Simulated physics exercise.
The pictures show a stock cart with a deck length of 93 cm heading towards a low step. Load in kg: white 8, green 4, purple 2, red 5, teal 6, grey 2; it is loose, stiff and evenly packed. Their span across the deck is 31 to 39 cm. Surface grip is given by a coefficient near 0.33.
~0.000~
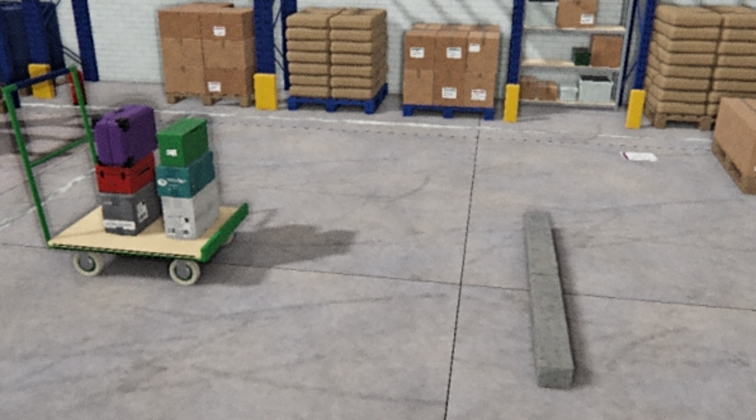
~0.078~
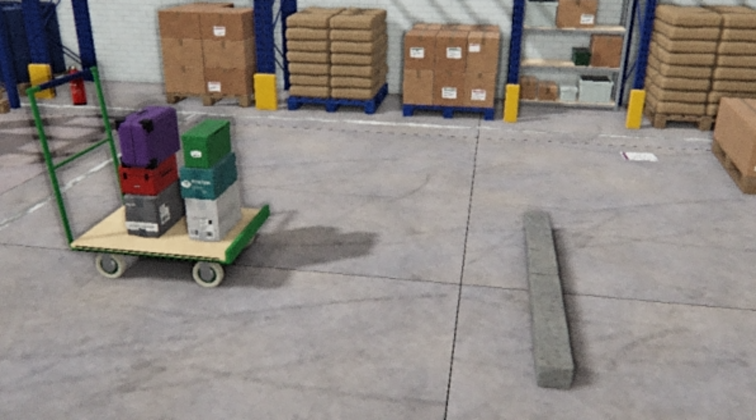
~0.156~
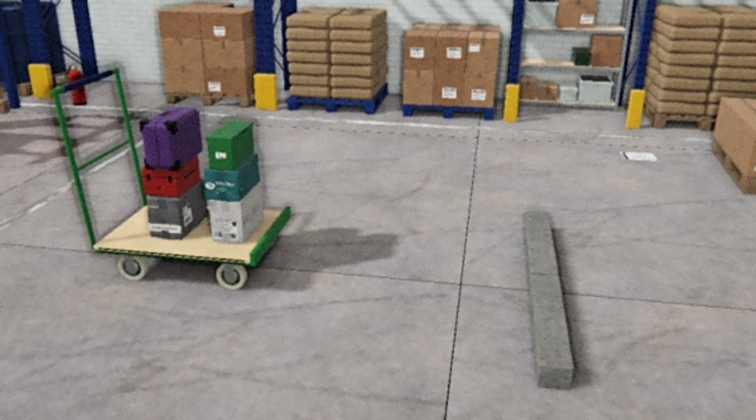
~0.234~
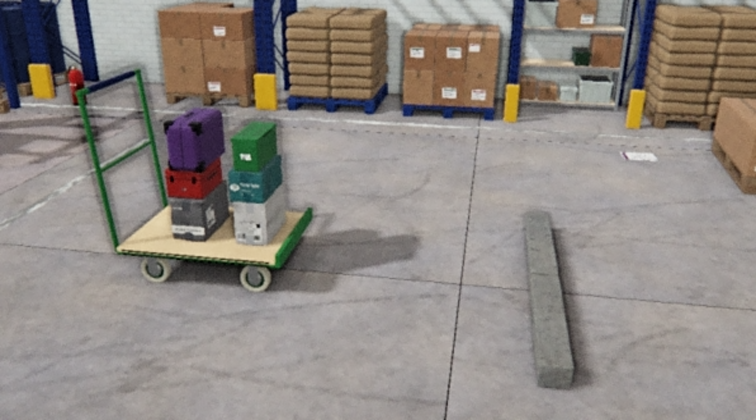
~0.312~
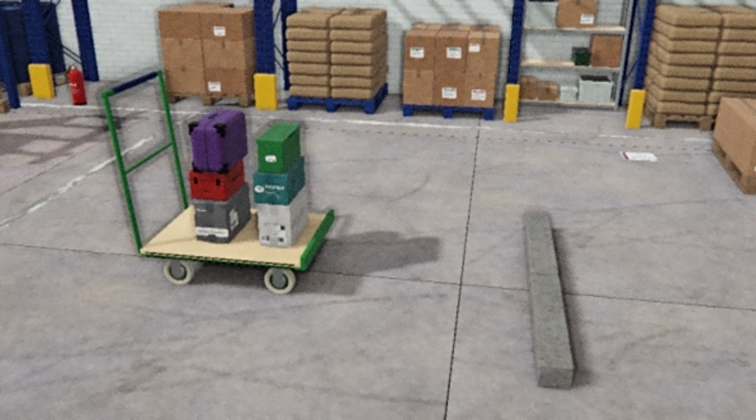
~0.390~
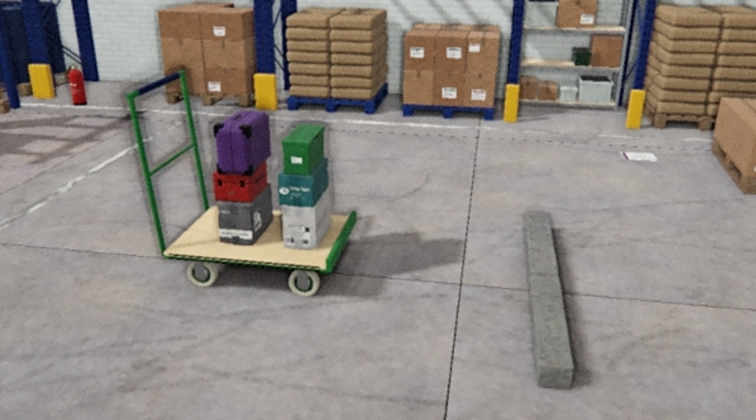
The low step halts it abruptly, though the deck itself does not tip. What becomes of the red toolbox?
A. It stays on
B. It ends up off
A.
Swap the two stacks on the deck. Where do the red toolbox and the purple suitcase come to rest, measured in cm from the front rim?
Rest positions - red: 80 past; purple: 150 past.
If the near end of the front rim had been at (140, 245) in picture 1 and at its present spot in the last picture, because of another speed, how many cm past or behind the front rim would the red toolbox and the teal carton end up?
In that run, red comes to rest 70 cm ahead of the front rim and teal 90 cm ahead of it.
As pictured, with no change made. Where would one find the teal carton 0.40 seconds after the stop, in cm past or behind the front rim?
Roughly 30 cm beyond the front rim.
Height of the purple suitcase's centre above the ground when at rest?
Its centre ends some 25 cm up.
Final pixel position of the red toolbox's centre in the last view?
Roughly pixel (484, 195).
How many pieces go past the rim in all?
All told, the number is 3.
Impact comes at 1.03 s.
After 1.18 s the red toolbox is 37 cm behind the rim, tilted 0°, near (486, 195) in the last picture's view.
After 1.43 s the red toolbox is 26 cm behind the rim, tilted 10°, near (507, 195) in the last picture's view.
After 1.83 s the red toolbox is 40 cm behind the rim, tilted 0°, near (481, 195) in the last picture's view.
When all is still (2.0 s), past the rim, green tote, purple suitcase and teal carton; behind it, white parcel, red toolbox and grey parcel.
